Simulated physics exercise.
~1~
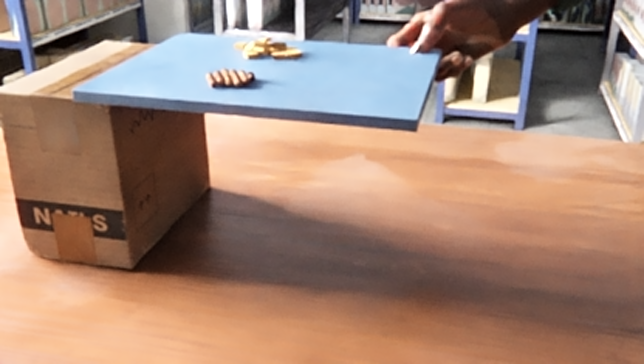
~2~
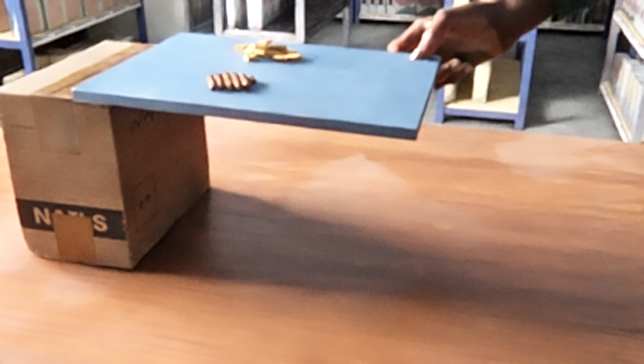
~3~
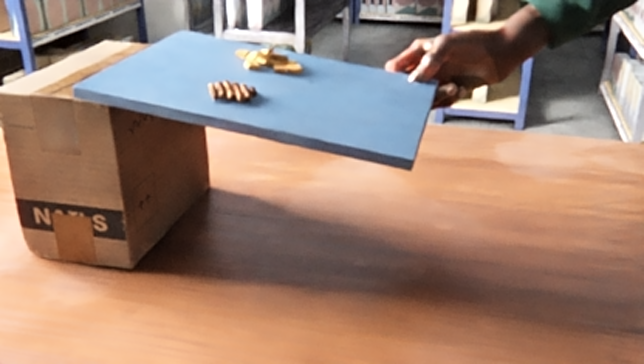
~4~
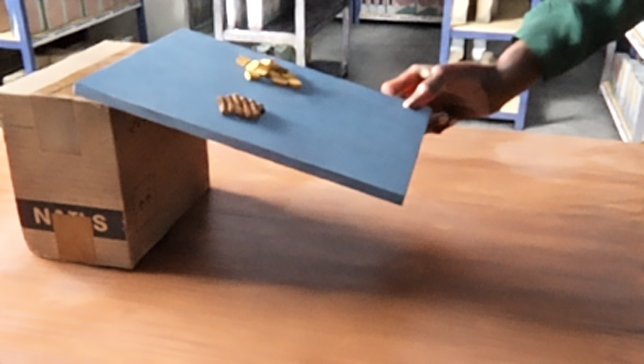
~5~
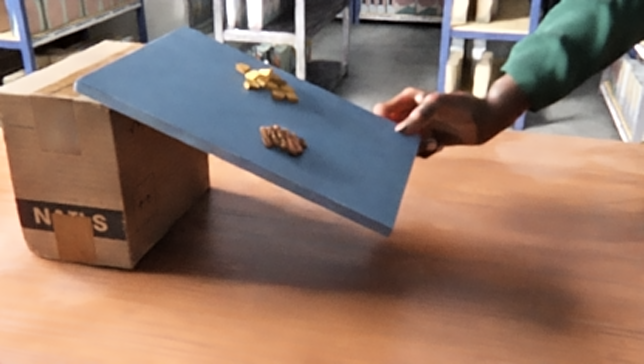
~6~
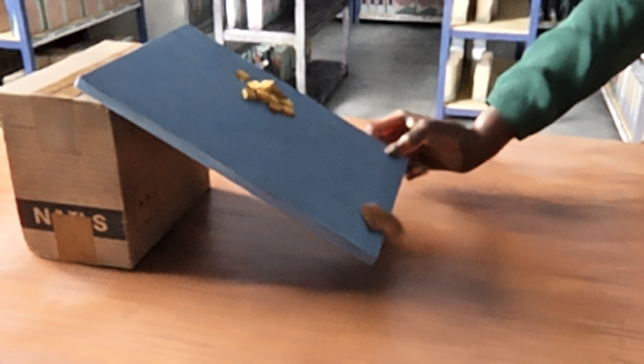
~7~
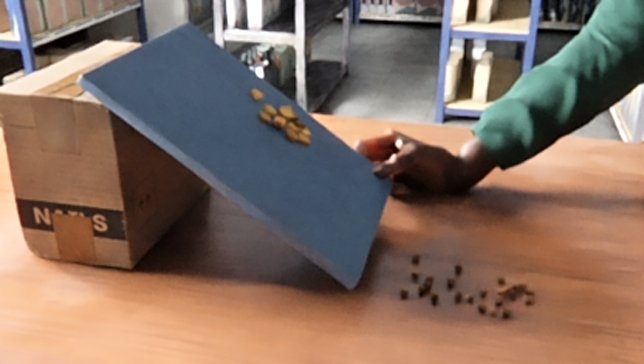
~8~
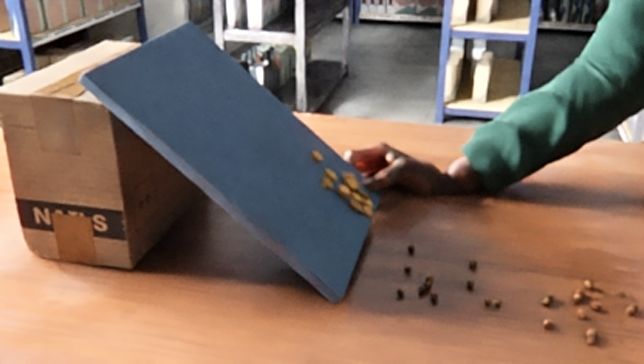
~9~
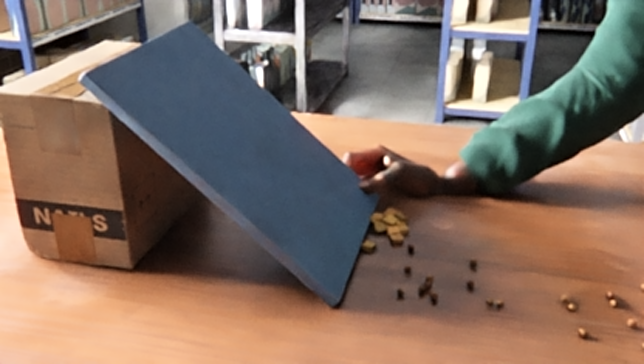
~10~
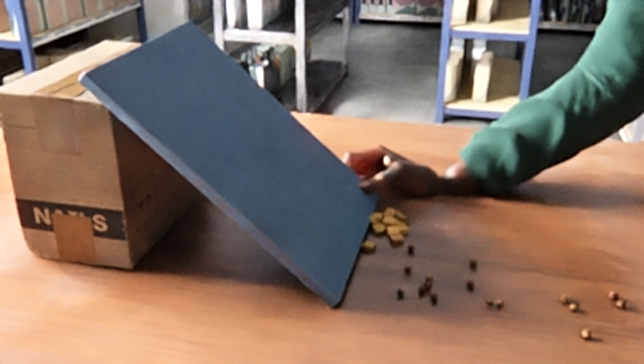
Small brown beads rolling off a tilting blue board and scattering across a table, yellow pieces sliding after and stopping at its foot.
